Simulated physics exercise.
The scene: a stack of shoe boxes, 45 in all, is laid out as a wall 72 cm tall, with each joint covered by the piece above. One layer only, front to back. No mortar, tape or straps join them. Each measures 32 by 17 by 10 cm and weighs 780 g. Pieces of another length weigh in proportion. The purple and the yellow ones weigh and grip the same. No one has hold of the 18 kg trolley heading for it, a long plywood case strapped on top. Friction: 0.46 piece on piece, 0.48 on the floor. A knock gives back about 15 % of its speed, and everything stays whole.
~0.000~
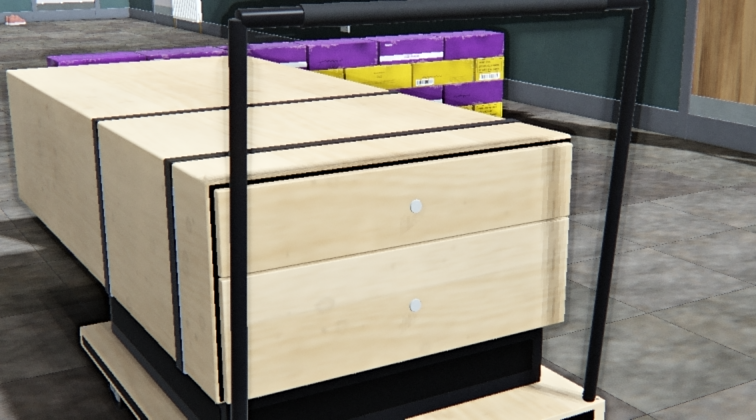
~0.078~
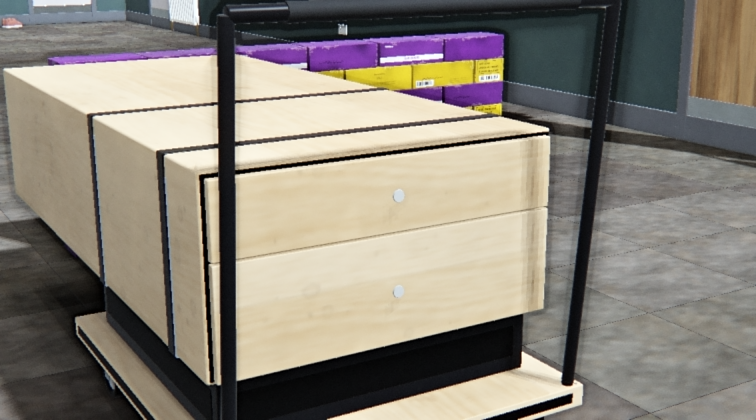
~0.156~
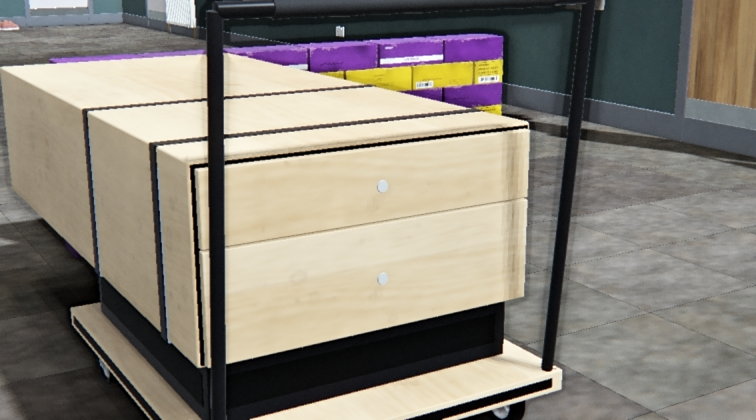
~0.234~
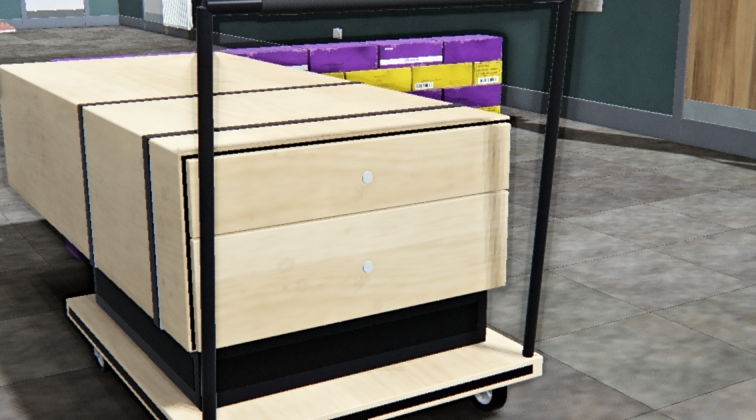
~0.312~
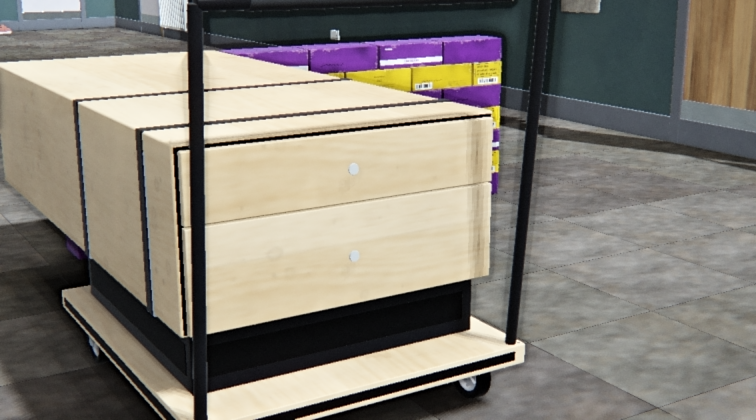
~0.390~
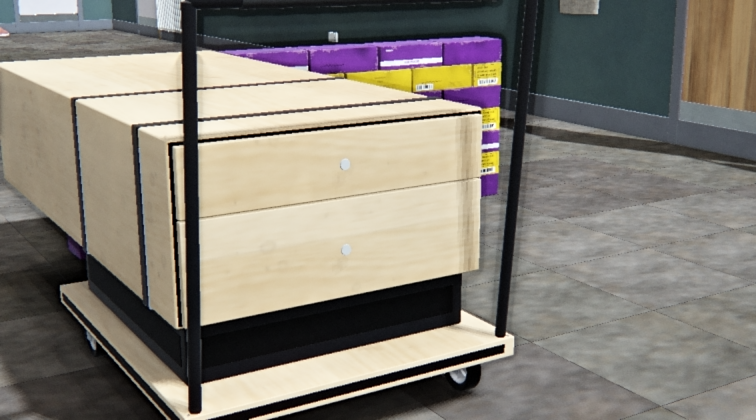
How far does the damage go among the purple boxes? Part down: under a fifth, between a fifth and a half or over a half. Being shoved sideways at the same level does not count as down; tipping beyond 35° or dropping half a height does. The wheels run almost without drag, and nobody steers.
The part is between a fifth and a half.
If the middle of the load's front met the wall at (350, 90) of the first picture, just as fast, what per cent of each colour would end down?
In that case purple 0, yellow 0 per cent.
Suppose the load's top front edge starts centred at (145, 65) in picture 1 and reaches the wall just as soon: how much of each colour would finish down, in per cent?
Then purple 40, yellow 40 per cent.
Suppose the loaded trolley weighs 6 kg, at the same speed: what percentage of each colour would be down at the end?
Then purple 0, yellow 0 per cent.
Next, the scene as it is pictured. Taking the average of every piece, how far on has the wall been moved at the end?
About 20 cm.
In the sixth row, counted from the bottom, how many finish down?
4 of them.
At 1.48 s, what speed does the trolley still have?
Near 0.2 m/s.
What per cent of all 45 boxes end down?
Roughly 40 per cent of them.
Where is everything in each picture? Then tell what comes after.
In the first picture (places mark the middle of the side facing us; the camera moves round a little), load (13, 112) 32 cm short of the wall; top purple box (344, 56); top yellow box (379, 79); nothing disturbed.
In the second picture, load (10, 110) 24 cm short of the wall; top purple box (344, 58).
In the third picture, load (7, 107) 16 cm short of the wall; top purple box (345, 59).
In the fourth picture, load 8 cm short of the wall; top purple box (345, 60).
In the fifth picture, load just touching; top purple box (345, 60).
In the sixth picture, load 51 mm into the wall's line; top purple box (345, 61); top yellow box (380, 84); 13 disturbed, none down.
After 0.54 s, load 12 cm past the wall's line, still rolling; none of the 24 purple boxes down (0 of 45 in all colours); top purple box leaning 7°.
After 0.88 s, load 20 cm past the wall's line, still rolling; 2 of the 24 purple boxes down (4 of 45 in all colours); top purple box leaning 26°.
After 1.14 s, load 26 cm past the wall's line, still rolling; 7 of the 24 purple boxes down (14 of 45 in all colours); top purple box leaning 66°, 33 mm lower.
After 1.48 s, load 33 cm past the wall's line, still rolling; 10 of the 24 purple boxes down (19 of 45 in all colours); top purple box on its side.
At rest (3.6 s), load 40 cm past the wall's line, stopped; 9 of the 24 purple boxes down (18 of 45 in all colours); top purple box on its side; top yellow box unmoved. That is 38 per cent. As the last picture would show them, middles, top purple box near (310, 160), top yellow box near (370, 81).
